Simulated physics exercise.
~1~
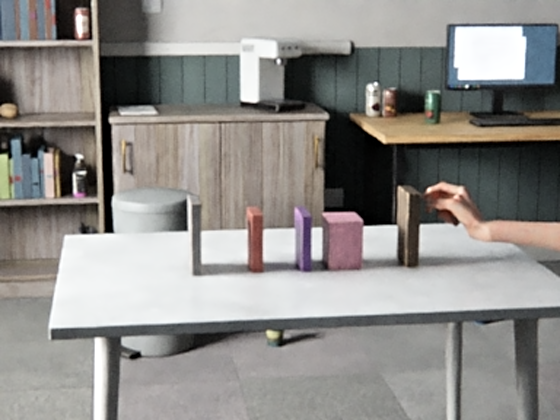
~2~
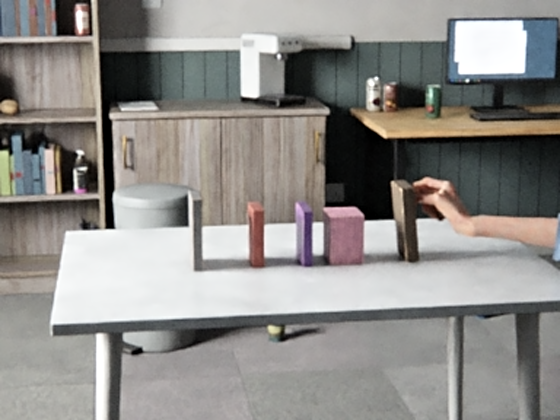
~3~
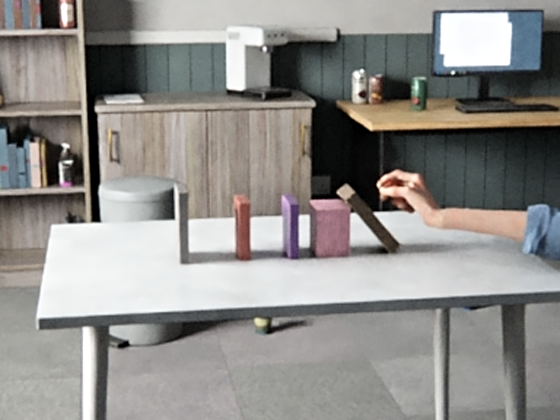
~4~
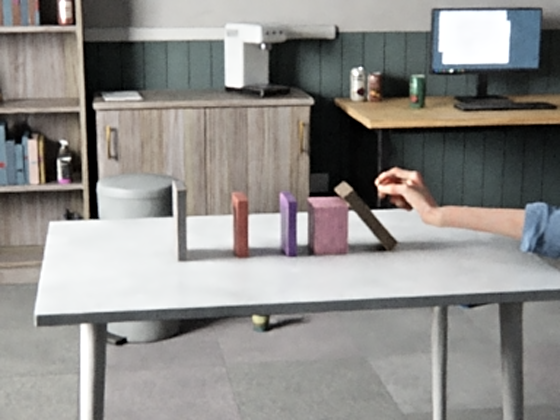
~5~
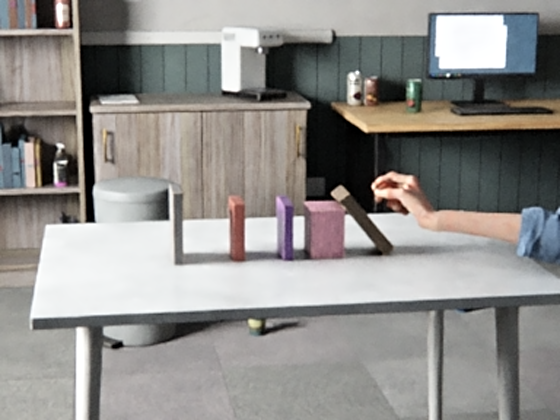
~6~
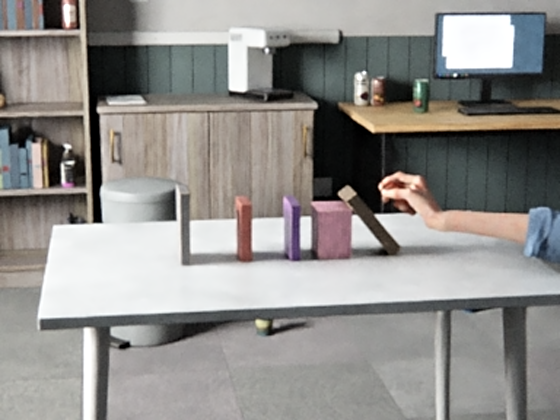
A hand tips the black board left onto the pink block, and the row stays standing.
